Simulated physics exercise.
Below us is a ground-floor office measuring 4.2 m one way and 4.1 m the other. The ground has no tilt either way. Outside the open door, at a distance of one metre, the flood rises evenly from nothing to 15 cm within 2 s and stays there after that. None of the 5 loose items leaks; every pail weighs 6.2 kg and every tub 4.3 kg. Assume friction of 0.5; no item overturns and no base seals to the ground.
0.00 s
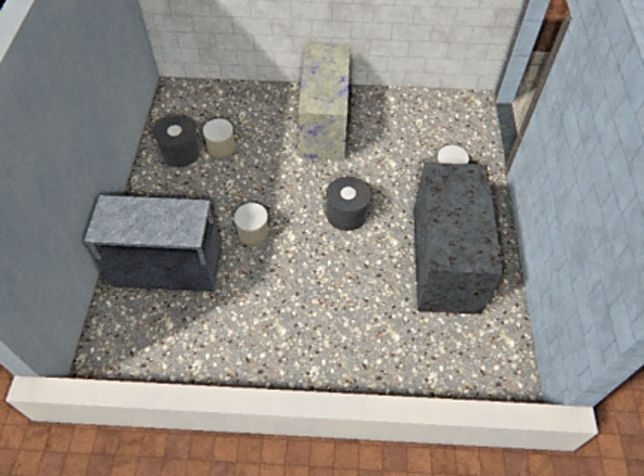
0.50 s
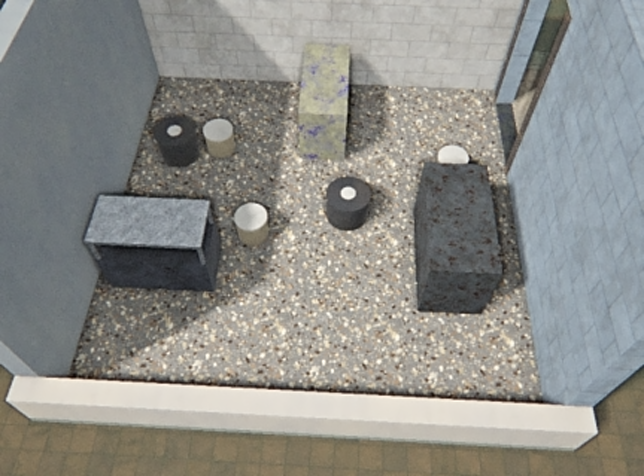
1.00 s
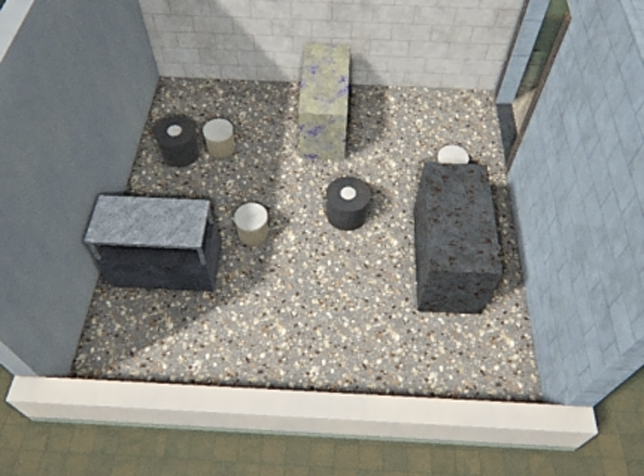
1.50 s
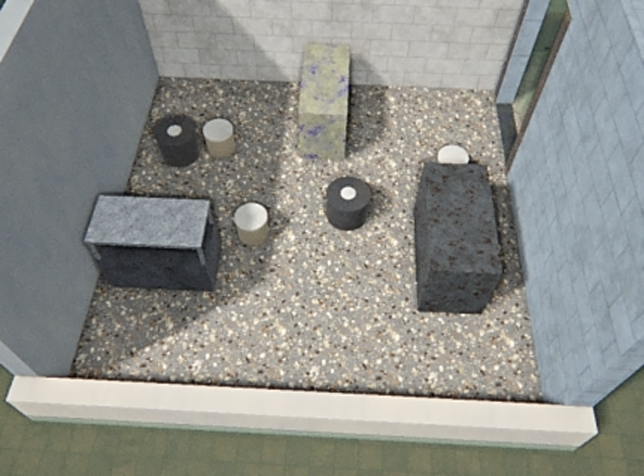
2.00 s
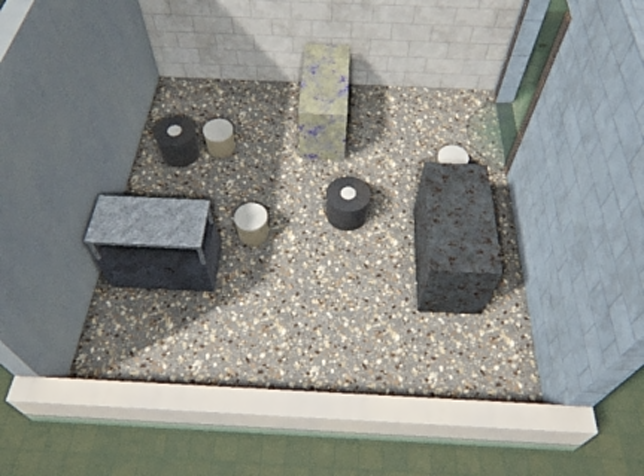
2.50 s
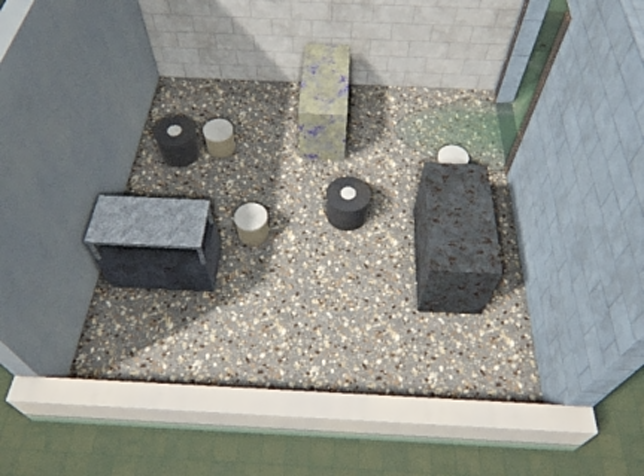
Greenish water rises outside a walled room and spreads in through the doorway at right.
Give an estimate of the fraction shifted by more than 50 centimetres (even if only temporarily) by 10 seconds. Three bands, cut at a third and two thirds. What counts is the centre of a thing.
Band: Under one third.
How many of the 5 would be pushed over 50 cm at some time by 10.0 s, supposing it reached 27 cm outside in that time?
Count under that change: 4.
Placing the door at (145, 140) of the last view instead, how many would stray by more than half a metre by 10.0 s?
In that case 3 of them.
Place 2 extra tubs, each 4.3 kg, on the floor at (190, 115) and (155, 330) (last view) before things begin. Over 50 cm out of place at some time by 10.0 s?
Well, the first one stays inside the mark, and the second stays inside the mark.
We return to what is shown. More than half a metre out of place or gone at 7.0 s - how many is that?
By my tally, 1.
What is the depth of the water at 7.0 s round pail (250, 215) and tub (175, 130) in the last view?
Around 2 cm and 2 cm.
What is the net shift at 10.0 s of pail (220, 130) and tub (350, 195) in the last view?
They sit 0 cm and 200 cm away, in the order given.
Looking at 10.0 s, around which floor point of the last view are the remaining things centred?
They're centred close to (267, 215).
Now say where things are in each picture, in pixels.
A pail at (453, 157) rests on the ground; a pail at (218, 129), on the bottom; 0.0 m2 under water; 0 of 5 have shifted, in the first picture.
A pail at (453, 157), on the bottom; a pail at (218, 129) rests on the ground; water covers 0.0 m2; 0 of 5 have shifted, in the second picture.
A pail at (453, 157) rests on the ground; a pail at (218, 129), on the bottom; 0.0 m2 under water; 0 of 5 have shifted, in the third picture.
A pail at (453, 157) rests on the ground; a pail at (218, 129), on the bottom; water covers 0.0 m2; 0 of 5 have shifted, in the fourth picture.
A pail at (453, 157) rests on the ground; a pail at (218, 129), on the bottom; 0.2 m2 under water; 0 of 5 have shifted, in the fifth picture.
A pail at (453, 157), on the bottom; a pail at (218, 129), on the bottom; water covers 1.0 m2; 0 of 5 have shifted, in the sixth picture.
After 3.5 s 0 of 5 are over 50 cm from their spots; 0 afloat.
After 4.5 s 0 of 5 are over 50 cm from their spots; 0 afloat.
After 7.0 s 1 of 5 are over 50 cm from their spots; 0 afloat.
After 10.0 s 1 of 5 are over 50 cm from their spots, and 1 have been at some point; 2 afloat.
